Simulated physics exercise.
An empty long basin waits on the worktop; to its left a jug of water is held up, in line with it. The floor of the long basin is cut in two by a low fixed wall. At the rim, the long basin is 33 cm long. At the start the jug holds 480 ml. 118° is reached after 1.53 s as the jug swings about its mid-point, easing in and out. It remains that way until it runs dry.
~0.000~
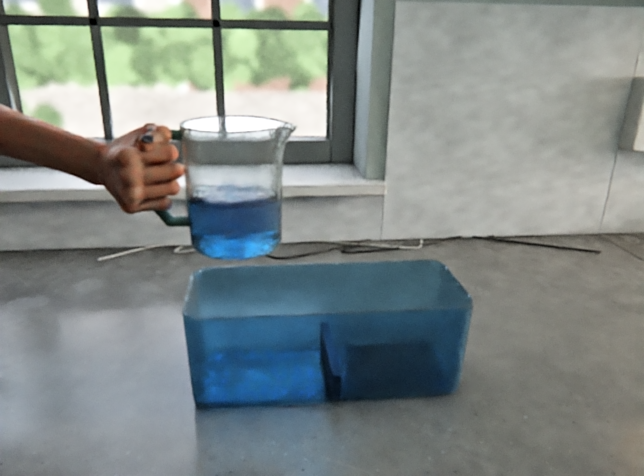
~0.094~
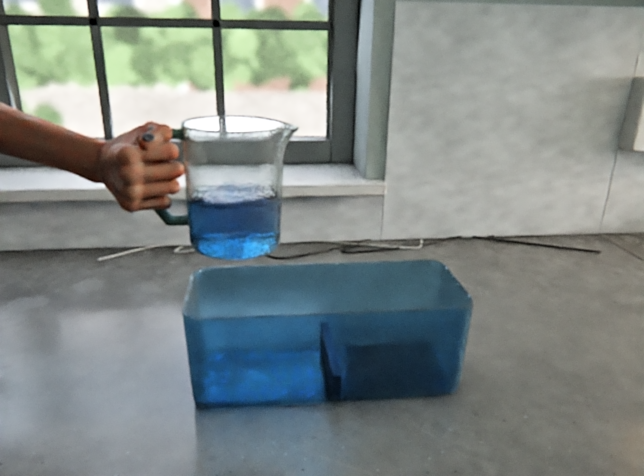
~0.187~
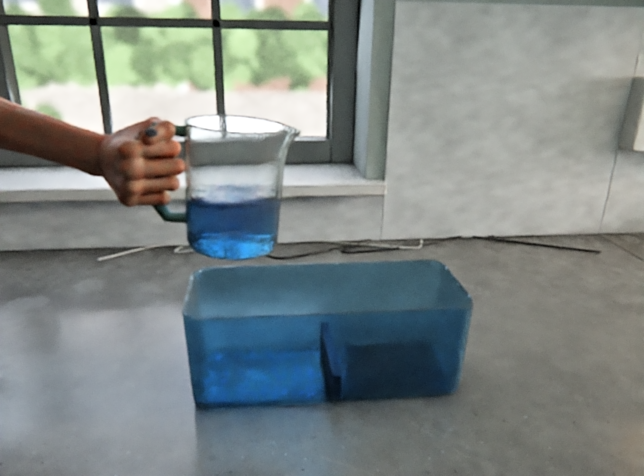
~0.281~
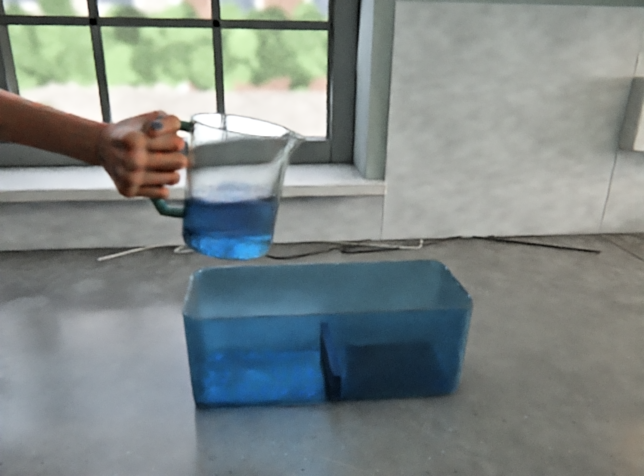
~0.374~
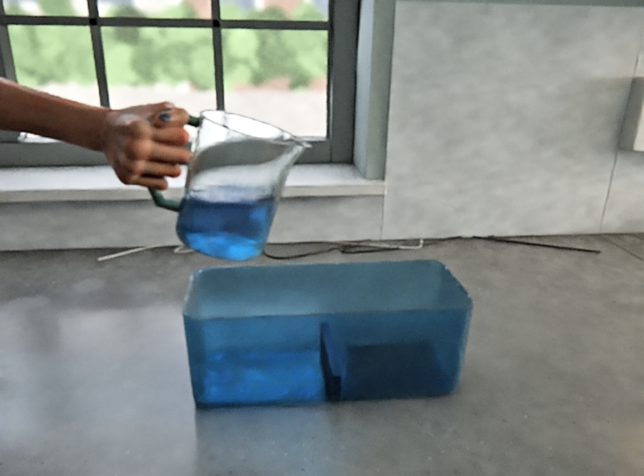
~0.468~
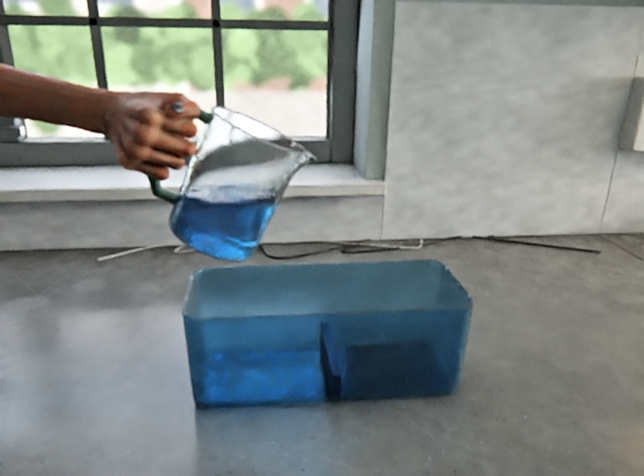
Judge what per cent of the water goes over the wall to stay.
70 percent, roughly.
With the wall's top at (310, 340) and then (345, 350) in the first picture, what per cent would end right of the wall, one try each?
The first try gives 90 percent and the second 45 percent.
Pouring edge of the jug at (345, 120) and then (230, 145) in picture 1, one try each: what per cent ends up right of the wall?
In order, 90 and 5 per cent.
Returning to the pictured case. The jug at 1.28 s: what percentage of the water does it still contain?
Around 22 in a hundred.
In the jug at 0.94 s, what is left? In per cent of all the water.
Close to 92 in a hundred.
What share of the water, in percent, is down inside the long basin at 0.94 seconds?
Close to 0 in a hundred.
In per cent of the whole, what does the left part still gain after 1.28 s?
Near 20 in a hundred.
Then, 0.94 s in, the tilt is 79° and 92 per cent is still to pour, 0 is left of the wall and 0 right of it.
Then, 1.28 s in, the tilt is 110° and 22 per cent is still to pour, 10 is left of the wall and 55 right of it.
Then, 1.64 s in, the tilt is 118° and 0 per cent is still to pour, 30 is left of the wall and 70 right of it.
Then, 2.03 s in, the tilt is 118° and 0 per cent is still to pour, 30 is left of the wall and 70 right of it.
Finally, 30 per cent lies left of the wall, 70 right of it and 1 outside.
